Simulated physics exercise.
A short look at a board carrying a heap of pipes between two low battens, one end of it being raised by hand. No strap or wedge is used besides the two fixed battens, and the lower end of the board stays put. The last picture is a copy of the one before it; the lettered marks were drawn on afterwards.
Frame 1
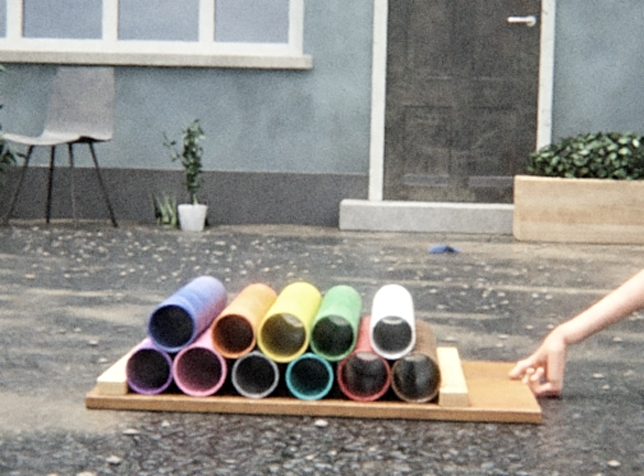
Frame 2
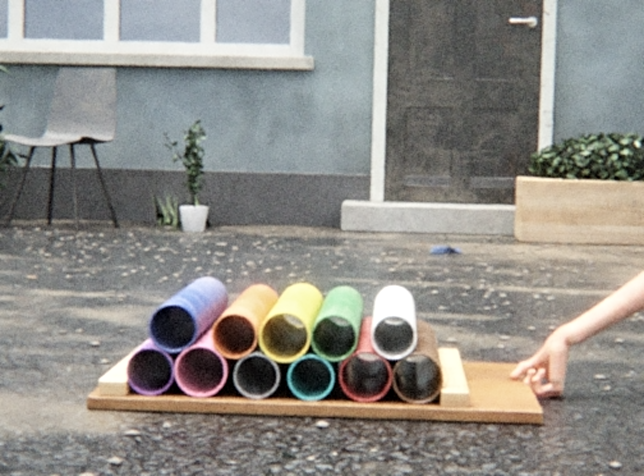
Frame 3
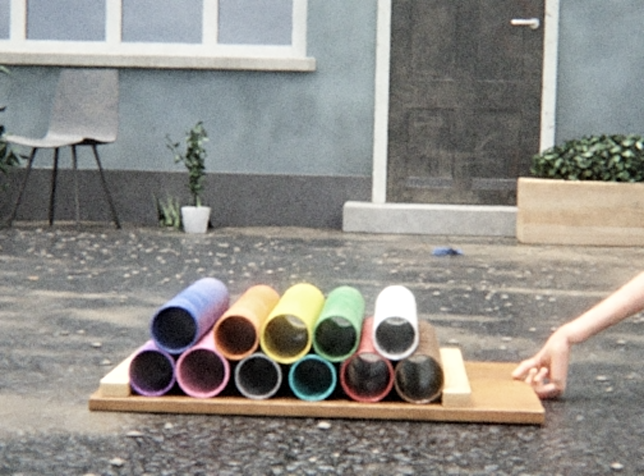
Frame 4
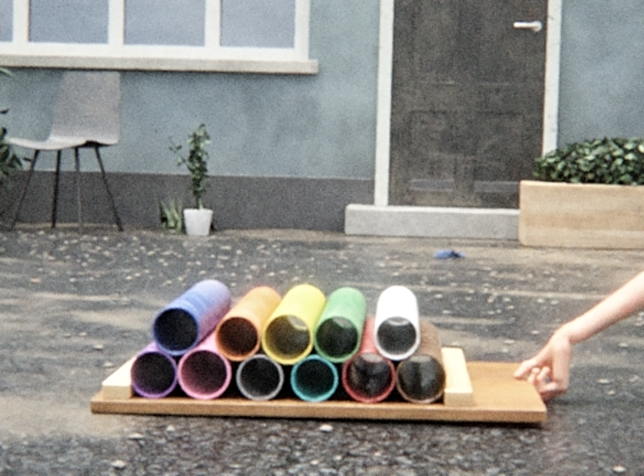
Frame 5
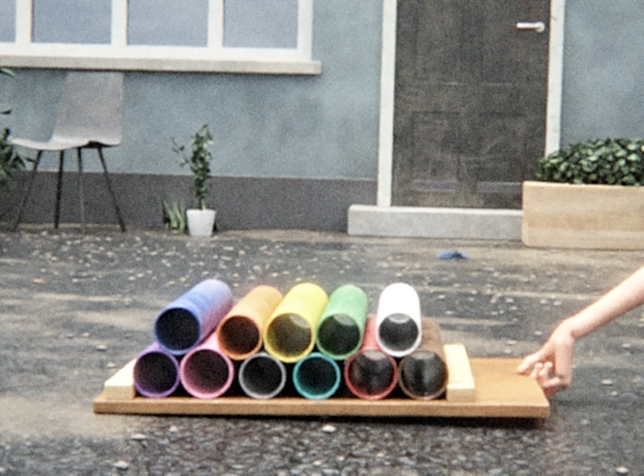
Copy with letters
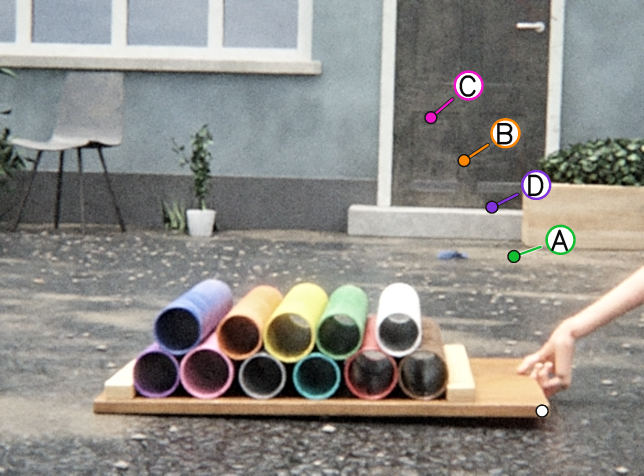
A bare forearm and hand reach in from the right to a wooden board on wet, speckled ground, seen from low down in front of a blue-grey building with a dark door. Between two pale battens lie two rows of coloured pipes, blue to white above, purple to brown below. The hand slightly raises the board's right end, the pipes keep their arrangement, and the view drifts slightly left.
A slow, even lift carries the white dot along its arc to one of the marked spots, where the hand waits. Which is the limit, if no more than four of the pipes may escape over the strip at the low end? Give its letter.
Stop at D.
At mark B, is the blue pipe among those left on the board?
No, with B.
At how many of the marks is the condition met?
Two of the four.
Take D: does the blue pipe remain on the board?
No.
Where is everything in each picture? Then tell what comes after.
The first picture shows grey pipe (255, 376); turquoise pipe (309, 377); red pipe (364, 376).
The second picture shows red pipe (365, 376); brown pipe (418, 379).
The third picture shows board (323, 378); red pipe (367, 377); brown pipe (419, 378); purple pipe (152, 372).
The fourth picture shows board (325, 379); purple pipe (154, 374); pink pipe (204, 373).
The fifth picture shows board (328, 376); purple pipe (156, 373); pink pipe (206, 373).
On the marked copy, A at (514, 256); B at (464, 161); C at (431, 118); D at (492, 207); the white dot at (542, 411).
Following D. Soon after the start, board at 17°.
Later, board at 28°.
In the end, board at 28°, four over the low batten (green, orange, yellow, blue).
As for the rest, A three over the low batten (orange, yellow, blue); B eight over the low batten; C eight over the low batten.
